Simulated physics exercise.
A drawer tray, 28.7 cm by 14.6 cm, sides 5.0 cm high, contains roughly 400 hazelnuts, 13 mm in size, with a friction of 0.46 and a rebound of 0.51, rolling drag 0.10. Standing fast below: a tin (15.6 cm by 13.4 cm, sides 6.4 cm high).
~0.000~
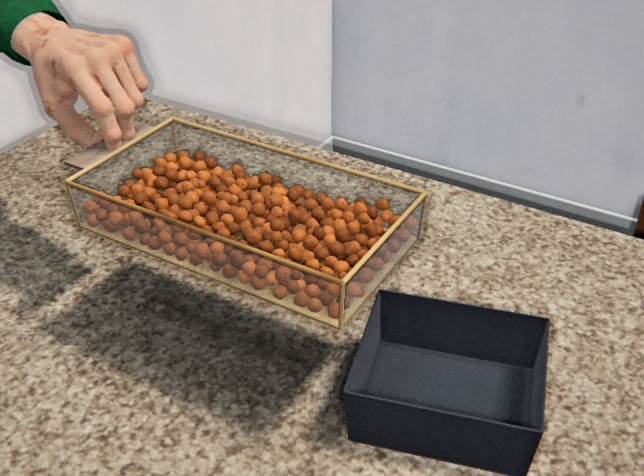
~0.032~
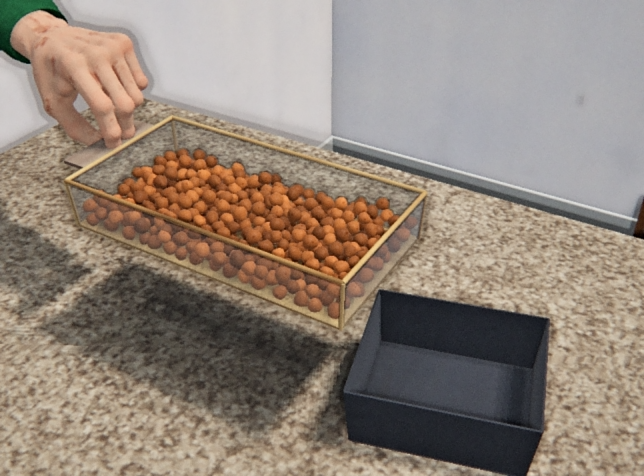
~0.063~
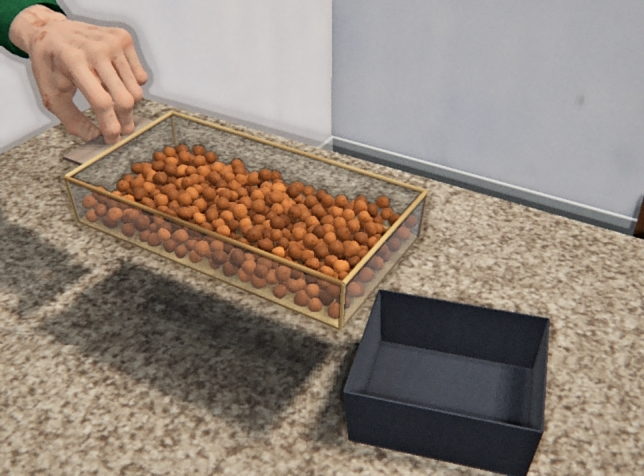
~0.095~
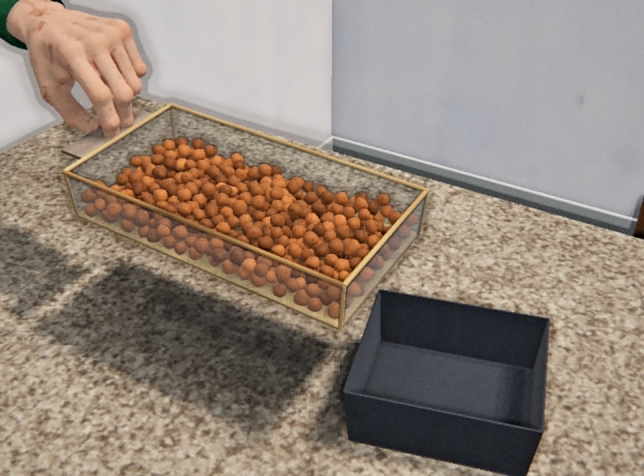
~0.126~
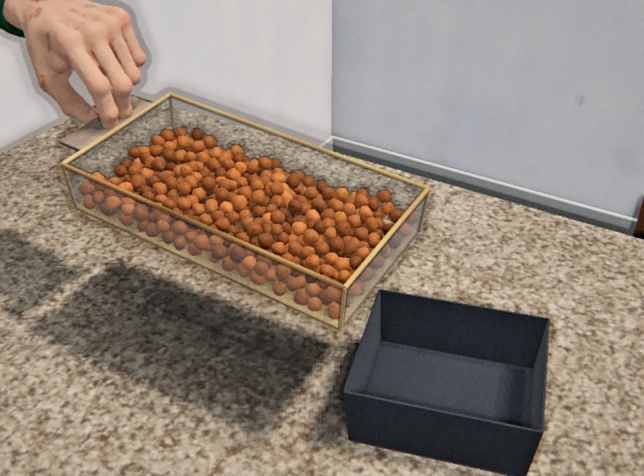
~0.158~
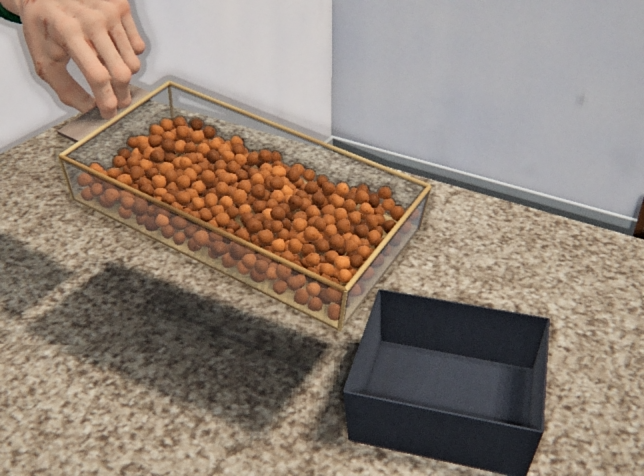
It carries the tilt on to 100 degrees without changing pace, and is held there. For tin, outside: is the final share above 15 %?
In the tin: Under; outside everything: Over.
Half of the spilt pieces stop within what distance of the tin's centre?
Roughly 20 cm.
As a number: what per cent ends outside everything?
About 100 per cent.
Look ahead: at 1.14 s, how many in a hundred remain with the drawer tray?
Roughly 70 per cent.
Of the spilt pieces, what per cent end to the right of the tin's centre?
Roughly 70 per cent.
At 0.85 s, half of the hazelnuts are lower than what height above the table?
About 24 cm.
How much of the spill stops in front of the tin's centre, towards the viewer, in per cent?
Roughly 100 per cent.
After 0.54 s, tilt 42 degrees; drawer tray 100 %; middle of all pieces near (262, 167).
After 0.85 s, tilt 69 degrees; drawer tray 100 %; middle of all pieces near (297, 196).
Then, at 1.14 s, tilt 94 degrees; outside 15 %, drawer tray 70 %, in the air 15 %; middle of all pieces near (349, 315).
Then, at 1.42 s, tilt 100 degrees; outside 75 %, drawer tray 15 %, in the air 10 %.
At rest (3.0 s), outside 100 %, drawer tray 0 %, tin 0 %.
